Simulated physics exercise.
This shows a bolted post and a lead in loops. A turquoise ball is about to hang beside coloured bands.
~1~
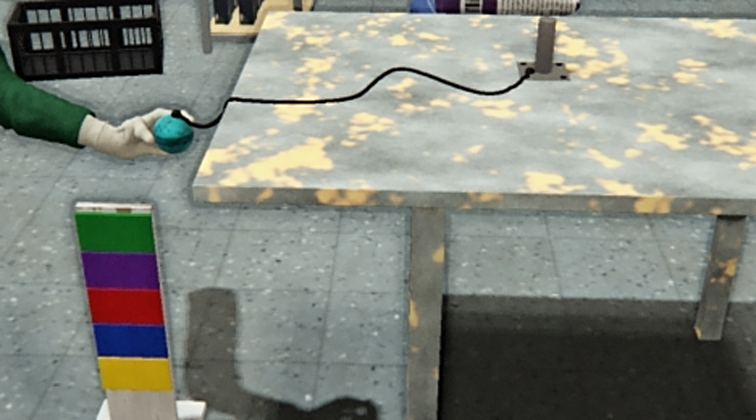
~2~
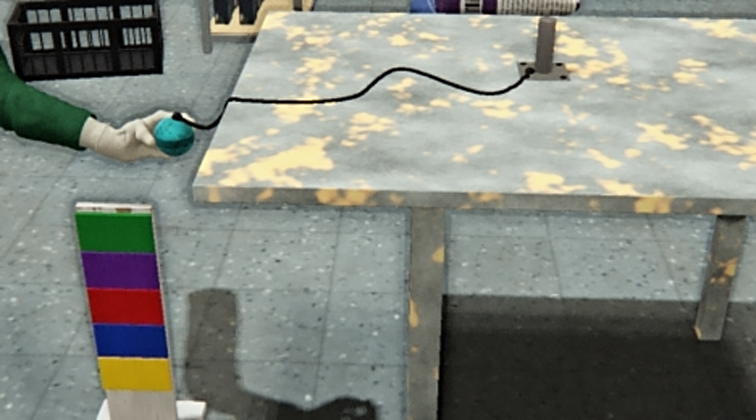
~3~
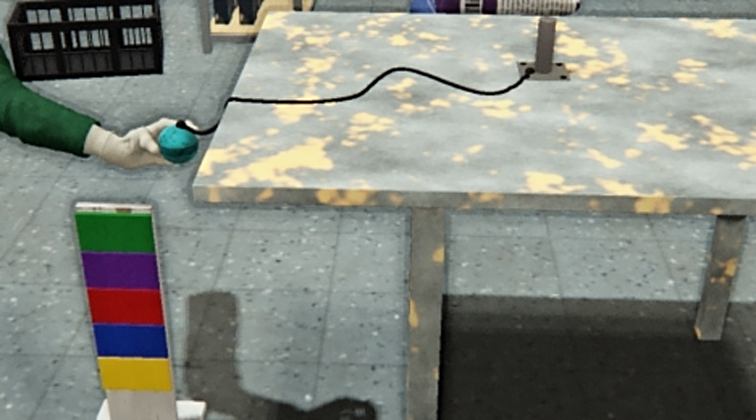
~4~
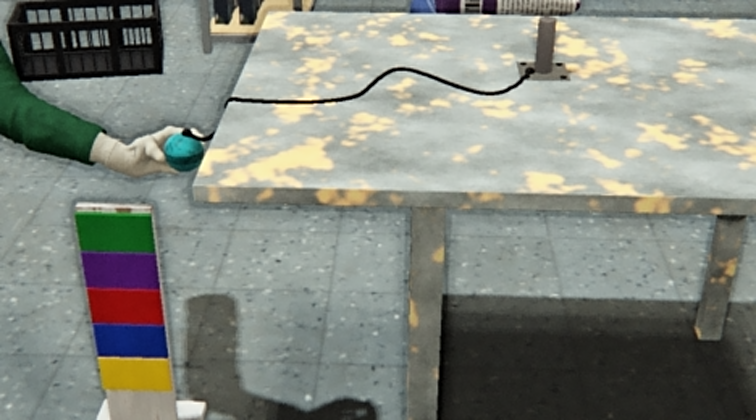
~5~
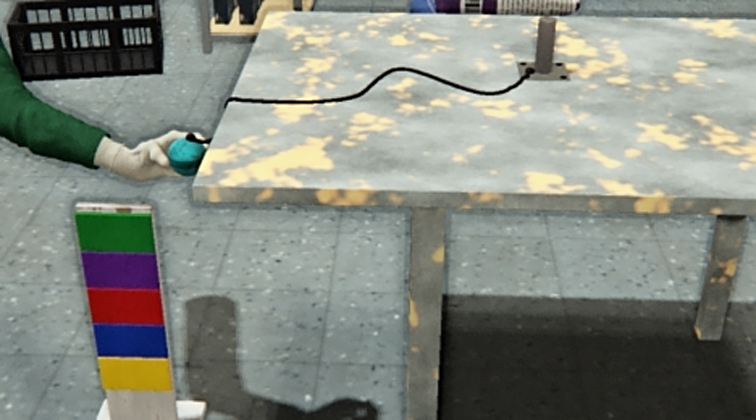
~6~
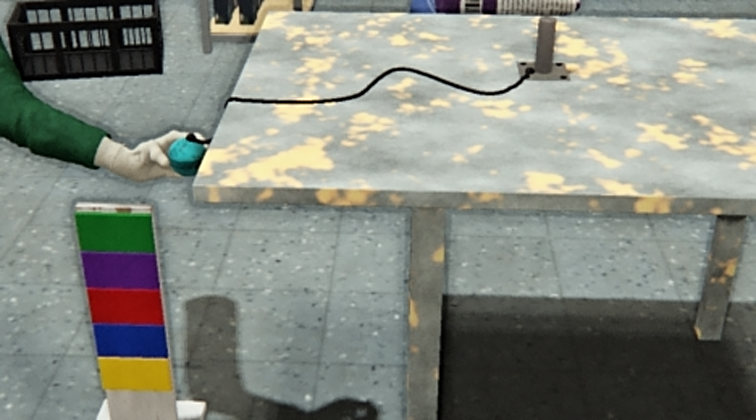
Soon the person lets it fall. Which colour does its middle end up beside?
Purple.
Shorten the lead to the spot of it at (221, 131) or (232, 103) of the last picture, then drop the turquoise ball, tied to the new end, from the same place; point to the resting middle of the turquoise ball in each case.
Case by case: Roughly (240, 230), then roughly (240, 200).
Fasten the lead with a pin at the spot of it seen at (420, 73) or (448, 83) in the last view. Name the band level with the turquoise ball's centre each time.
Results, in sequence: Green / green.
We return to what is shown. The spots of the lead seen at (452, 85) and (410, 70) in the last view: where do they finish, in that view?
One ends up around (411, 78), the other around (355, 81).
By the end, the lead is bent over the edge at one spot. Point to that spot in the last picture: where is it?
That point sits at about (336, 101).
A little later, ball near (218, 264); level with purple.
Next, ball near (259, 256); level with purple.
When it is over, ball near (243, 262); level with purple. The lead holds its middle at purple.
